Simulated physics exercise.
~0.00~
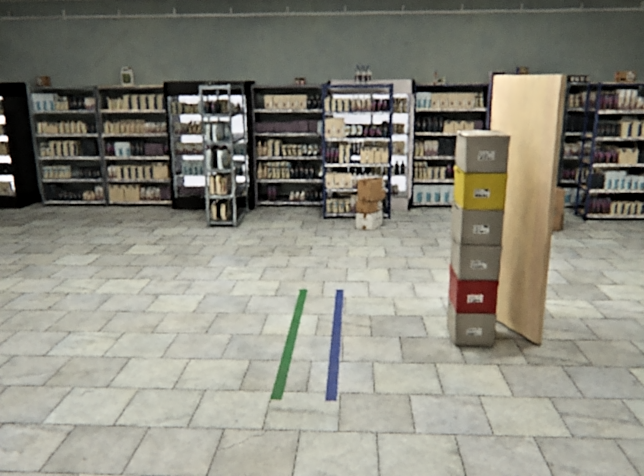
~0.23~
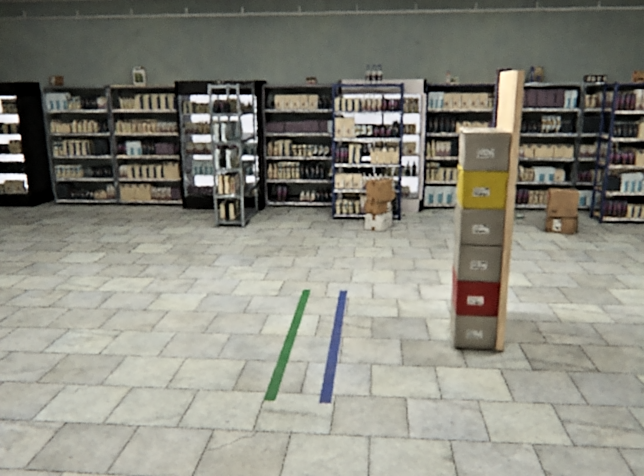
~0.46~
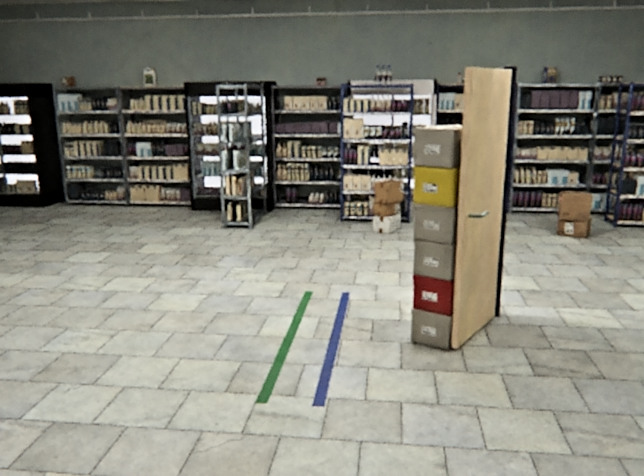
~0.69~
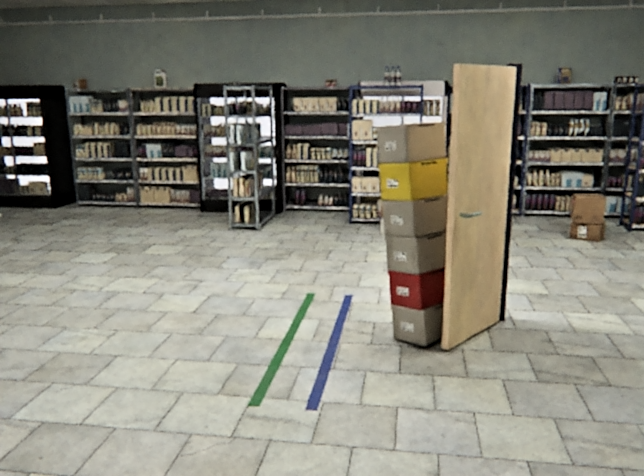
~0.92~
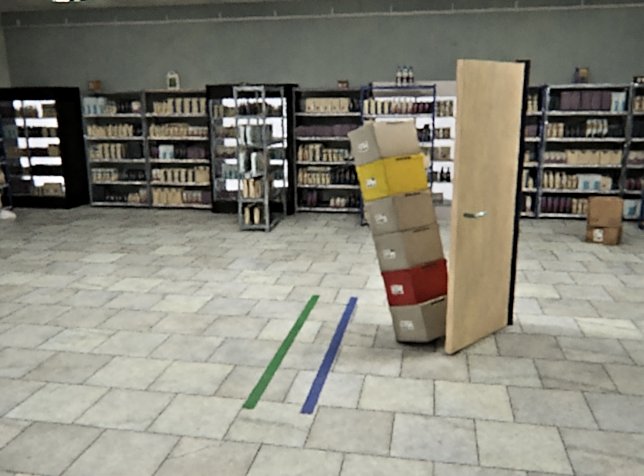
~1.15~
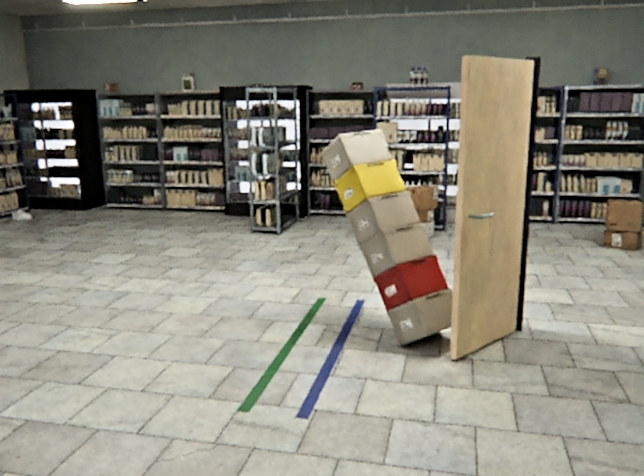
A door swings open against a stack of six grey, red and yellow boxes on a shop's tiled floor, pushing the whole stack left, and the boxes then lean steadily further toward the green and blue floor lines.
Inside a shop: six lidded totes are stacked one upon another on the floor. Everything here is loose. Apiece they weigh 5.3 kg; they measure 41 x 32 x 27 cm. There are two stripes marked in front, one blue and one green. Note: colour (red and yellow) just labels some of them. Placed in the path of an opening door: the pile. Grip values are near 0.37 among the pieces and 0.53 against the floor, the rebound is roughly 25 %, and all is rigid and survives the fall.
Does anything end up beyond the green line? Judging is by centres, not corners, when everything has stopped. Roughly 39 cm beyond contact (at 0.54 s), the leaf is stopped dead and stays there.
Most likely some piece ends beyond the line.
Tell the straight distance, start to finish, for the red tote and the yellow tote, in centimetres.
Moved: Red 110, yellow 240.
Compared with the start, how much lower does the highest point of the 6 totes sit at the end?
I'd put it at around 130 cm.
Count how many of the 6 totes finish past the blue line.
4.
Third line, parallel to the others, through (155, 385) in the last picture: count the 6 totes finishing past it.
The answer is 0.
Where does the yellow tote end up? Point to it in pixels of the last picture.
Its middle finishes near pixel (296, 272) of the last picture.
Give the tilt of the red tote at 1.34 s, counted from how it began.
About 50 degrees.
After 1.22 s, none of the 6 totes past the green line, 6 disturbed; yellow tote 38° from how it stood, 17 cm lower; red tote 38° from how it stood.
After 1.34 s, none of the 6 totes past the green line, 6 disturbed; red tote 51° from how it stood; yellow tote 51° from how it stood, 34 cm lower.
After 1.50 s, 2 of the 6 totes past the green line; red tote 75° from how it stood, 22 cm lower; yellow tote 71° from how it stood, 78 cm lower.
After 1.74 s, 2 of the 6 totes past the green line; yellow tote on its side; red tote on its side.
In the end (2.4 s), 2 of the 6 totes past the green line; red tote on its side; yellow tote on its side. The farthest middle lies 58 cm beyond that line. From the last view, middles, red tote near (376, 303), yellow tote near (296, 272).
